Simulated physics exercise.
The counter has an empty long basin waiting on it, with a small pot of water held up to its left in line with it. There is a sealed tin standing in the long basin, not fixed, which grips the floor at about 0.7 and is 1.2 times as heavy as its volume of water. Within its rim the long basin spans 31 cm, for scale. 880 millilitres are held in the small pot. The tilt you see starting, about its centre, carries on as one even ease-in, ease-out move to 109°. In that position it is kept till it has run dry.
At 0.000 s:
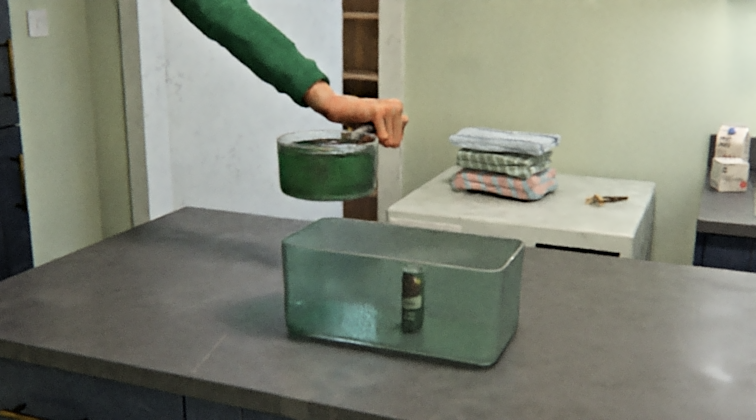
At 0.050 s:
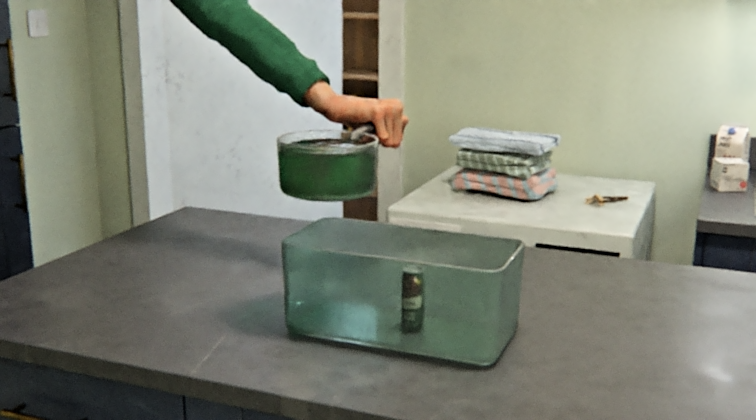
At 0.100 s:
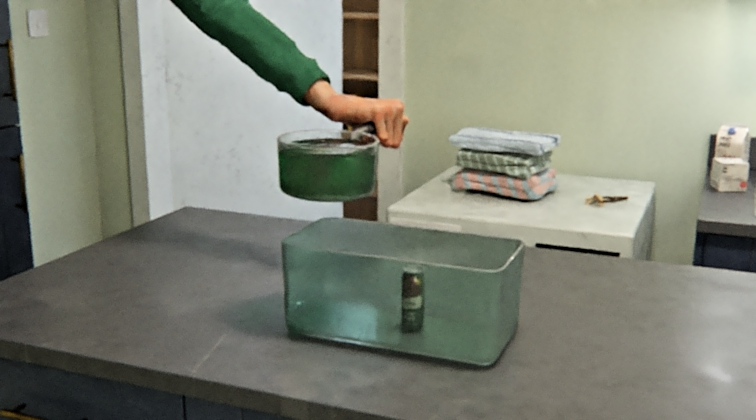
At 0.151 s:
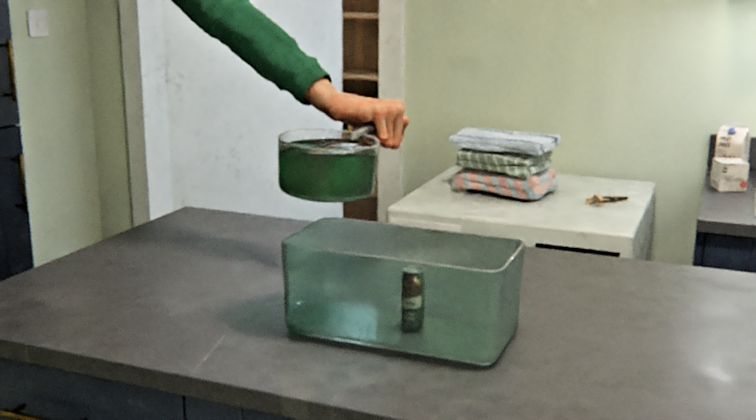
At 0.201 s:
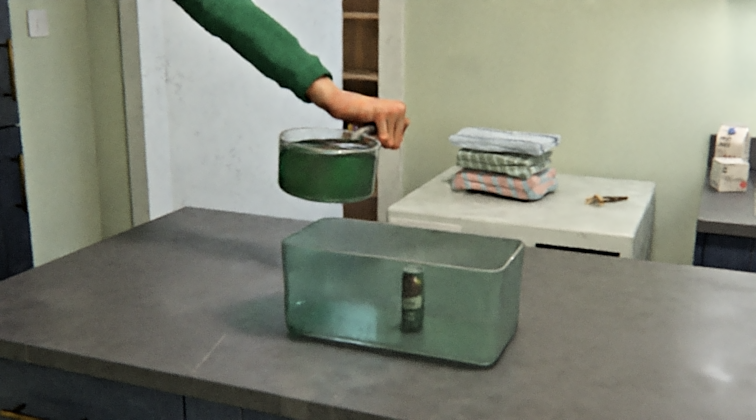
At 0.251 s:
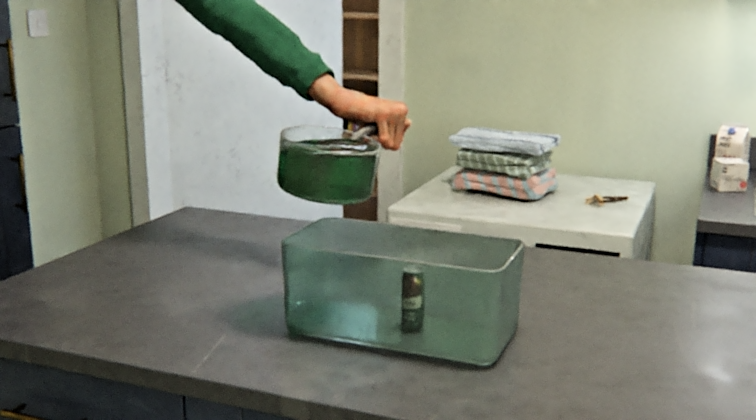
The video shows a green-sleeved arm holding a small clear pot of green liquid above a long glass basin with a tin inside, on a grey counter; the pot stays level at first, then tilts slightly to the right.
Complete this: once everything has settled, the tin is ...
Once everything has settled, the tin is standing up.
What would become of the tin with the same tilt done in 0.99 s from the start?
In that case the tin stays vertical.
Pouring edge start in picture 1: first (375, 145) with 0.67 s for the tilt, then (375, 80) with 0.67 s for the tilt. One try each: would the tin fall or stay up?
The tin overturns the first time and stays vertical the second time.
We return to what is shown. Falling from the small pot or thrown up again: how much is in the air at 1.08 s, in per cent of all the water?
Close to 5 in every hundred parts.
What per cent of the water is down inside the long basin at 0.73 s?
Roughly 18 percent of it.
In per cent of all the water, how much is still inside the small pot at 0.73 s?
Some 58 % of it is still there.
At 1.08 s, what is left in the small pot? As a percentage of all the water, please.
I reckon near 10 per cent still sits there.
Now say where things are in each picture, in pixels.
Tilt 0°; pouring edge (374, 144); surface from (287, 143) to (374, 150); the long basin's rim runs from (302, 231) to (514, 257); the tin's top is at (414, 272), in the first frame.
Tilt 0°; pouring edge (374, 144); surface from (287, 143) to (374, 151), in the second frame.
Tilt 1°; pouring edge (374, 145); surface from (287, 143) to (374, 151), in the third frame.
Tilt 3°; pouring edge (375, 147); surface from (288, 143) to (374, 151), in the fourth frame.
Tilt 6°; pouring edge (376, 150); surface from (288, 143) to (375, 152), in the fifth frame.
Tilt 9°; pouring edge (376, 153); surface from (289, 143) to (377, 152), in the sixth frame.
Then, 0.73 s in, the tilt is 62° and 58 per cent is still to pour; the tin stands where it began.
Then, 1.08 s in, the tilt is 99° and 10 per cent is still to pour; the tin stands where it began.
Then, 1.44 s in, the tilt is 109° and 0 per cent is still to pour; the tin stands where it began.
Then, 1.84 s in, the tilt is 109° and 0 per cent is still to pour; the tin stands where it began.
Finally, the tin stands where it began.
